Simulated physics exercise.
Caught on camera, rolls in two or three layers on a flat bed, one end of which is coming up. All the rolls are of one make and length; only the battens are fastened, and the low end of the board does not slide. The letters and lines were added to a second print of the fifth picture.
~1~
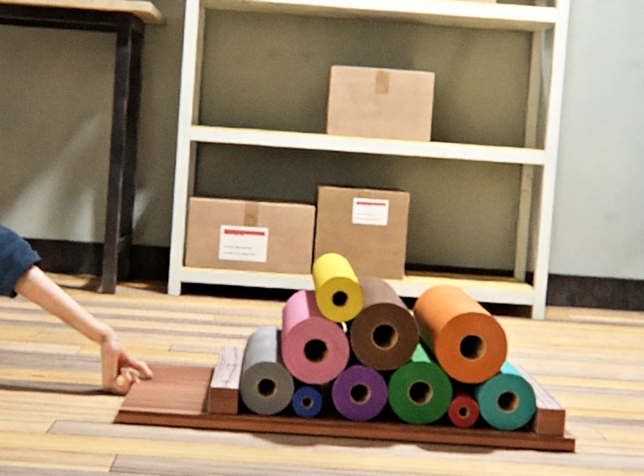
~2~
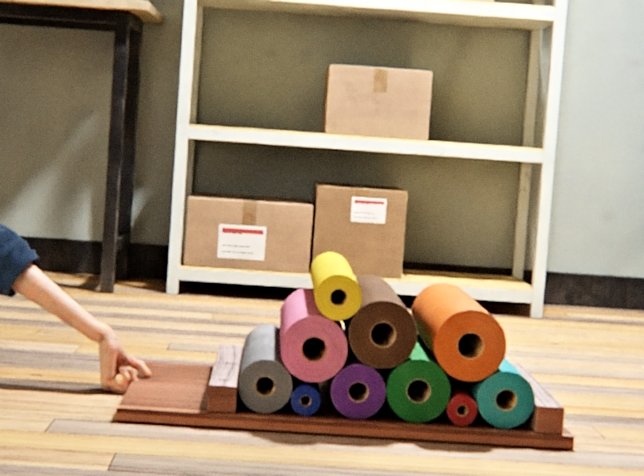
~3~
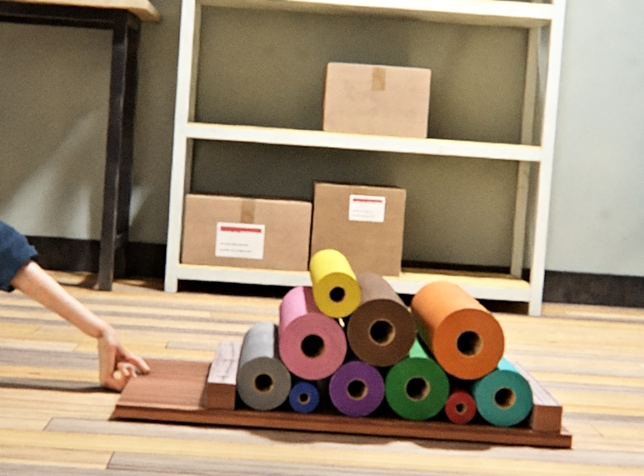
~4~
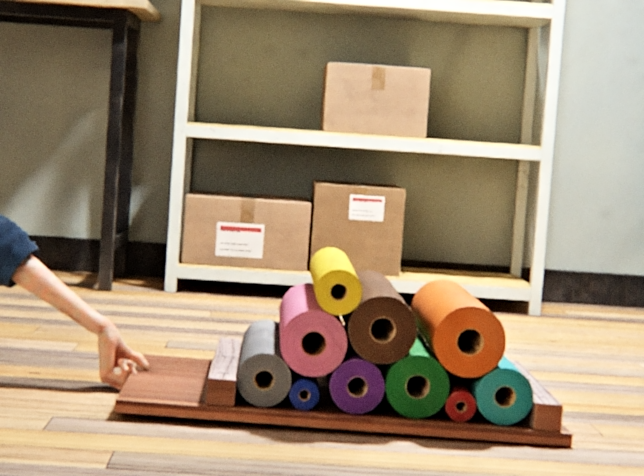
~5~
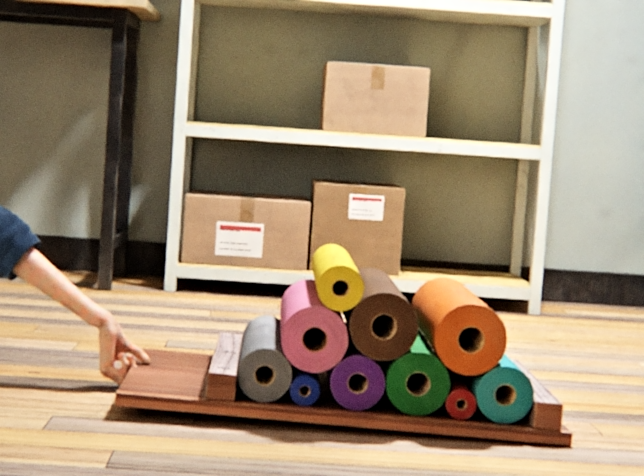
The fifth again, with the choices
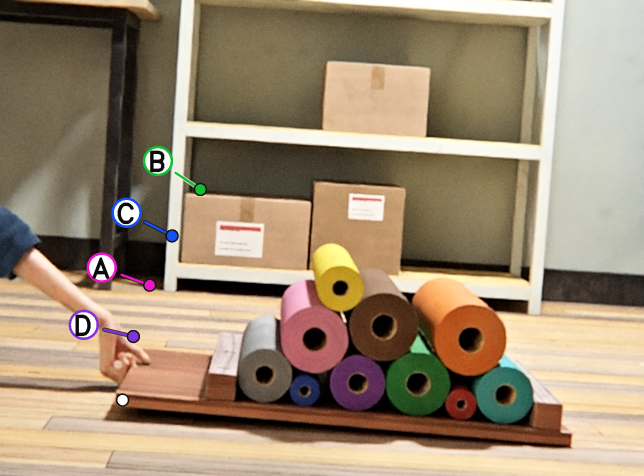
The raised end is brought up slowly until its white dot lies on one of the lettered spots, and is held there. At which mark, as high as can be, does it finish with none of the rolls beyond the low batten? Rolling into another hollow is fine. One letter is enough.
The highest mark that will do is B.
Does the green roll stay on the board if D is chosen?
Yes.
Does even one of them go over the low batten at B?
At B: No.
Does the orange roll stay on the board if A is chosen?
Yes, with A.
On the marked copy, A at (150, 285); B at (200, 189); C at (172, 236); D at (134, 336); the white dot at (122, 400).
Taking B. A third of the way, board at 17°.
Two thirds of the way, board at 30°.
When it is over, board at 30°, none over the low batten.
As for the rest, A none over the low batten; C none over the low batten; D none over the low batten.
